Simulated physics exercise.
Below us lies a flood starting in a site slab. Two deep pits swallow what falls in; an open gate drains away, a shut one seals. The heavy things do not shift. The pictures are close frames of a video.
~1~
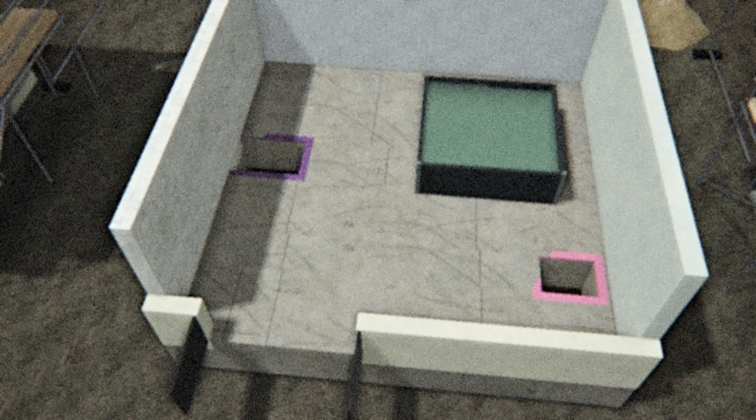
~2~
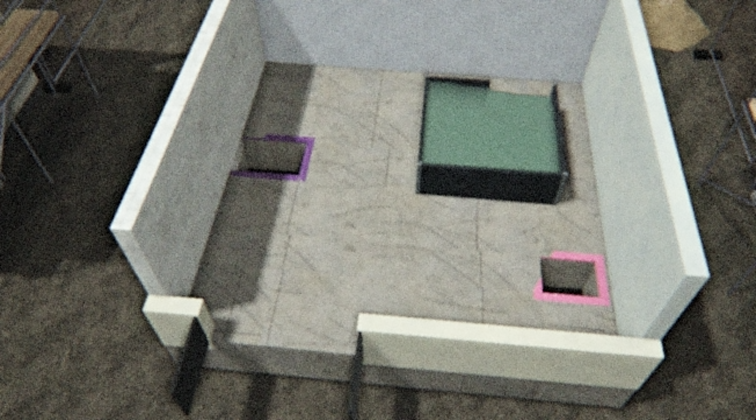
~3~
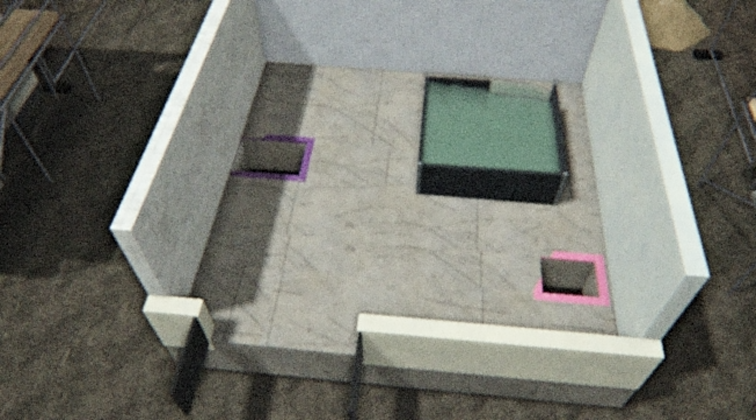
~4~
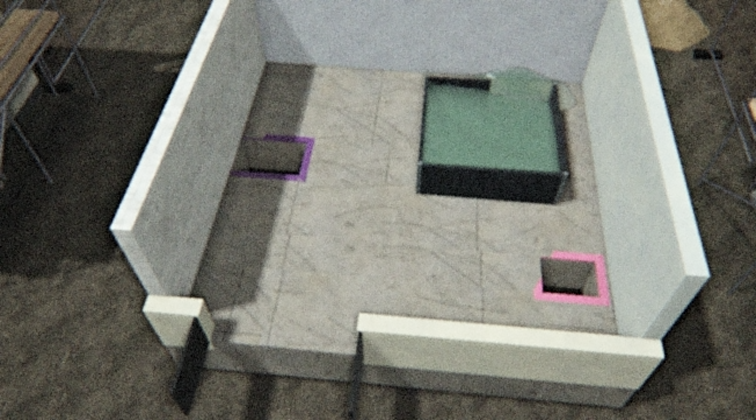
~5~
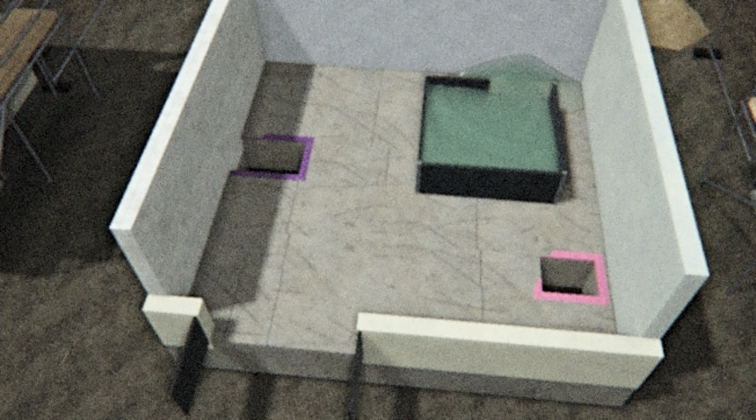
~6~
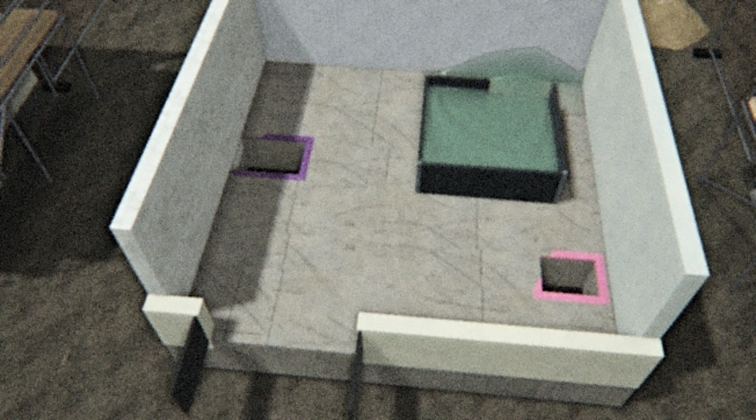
Water pouring from a gap in the far side of a dark-walled tank and spreading across the slab behind it.
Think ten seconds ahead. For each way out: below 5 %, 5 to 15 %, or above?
One by one: The gate takes not even 5 %; the pink pit takes above 15 %; the purple pit takes above 15 %.
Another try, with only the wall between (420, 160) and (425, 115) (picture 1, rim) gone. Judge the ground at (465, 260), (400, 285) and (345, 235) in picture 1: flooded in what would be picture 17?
In that order: Clear, dry, awash.
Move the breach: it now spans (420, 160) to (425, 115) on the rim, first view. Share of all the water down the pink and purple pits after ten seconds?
Parts in a hundred: Pink 0, purple 35.
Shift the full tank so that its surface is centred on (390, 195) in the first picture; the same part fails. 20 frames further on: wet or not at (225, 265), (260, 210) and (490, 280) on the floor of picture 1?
In that order: No water, clear, clear.
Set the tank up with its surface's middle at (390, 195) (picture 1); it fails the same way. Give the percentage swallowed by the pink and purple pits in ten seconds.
Per cent: Pink 20, purple 15.
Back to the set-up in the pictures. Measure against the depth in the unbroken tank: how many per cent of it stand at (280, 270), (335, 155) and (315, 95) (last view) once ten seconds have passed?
In that order: 2, 4 and 10 per cent.
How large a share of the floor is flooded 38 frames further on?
About 50 per cent.
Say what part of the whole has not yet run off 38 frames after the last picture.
I make it 72 per cent.
A moment on, water covers 15 % of the floor; the gate 0 %, the pink pit 0 %, the purple pit 0 %.
Next, water covers 30 % of the floor; the gate 0 %, the pink pit 0 %, the purple pit 0 %.
Then, water covers 40 % of the floor; the gate 0 %, the pink pit 7 %, the purple pit 2 %.
Later, water covers 50 % of the floor; the gate 0 %, the pink pit 17 %, the purple pit 11 %.
In the end, water covers 70 % of the floor; the gate 0 %, the pink pit 27 %, the purple pit 21 %.
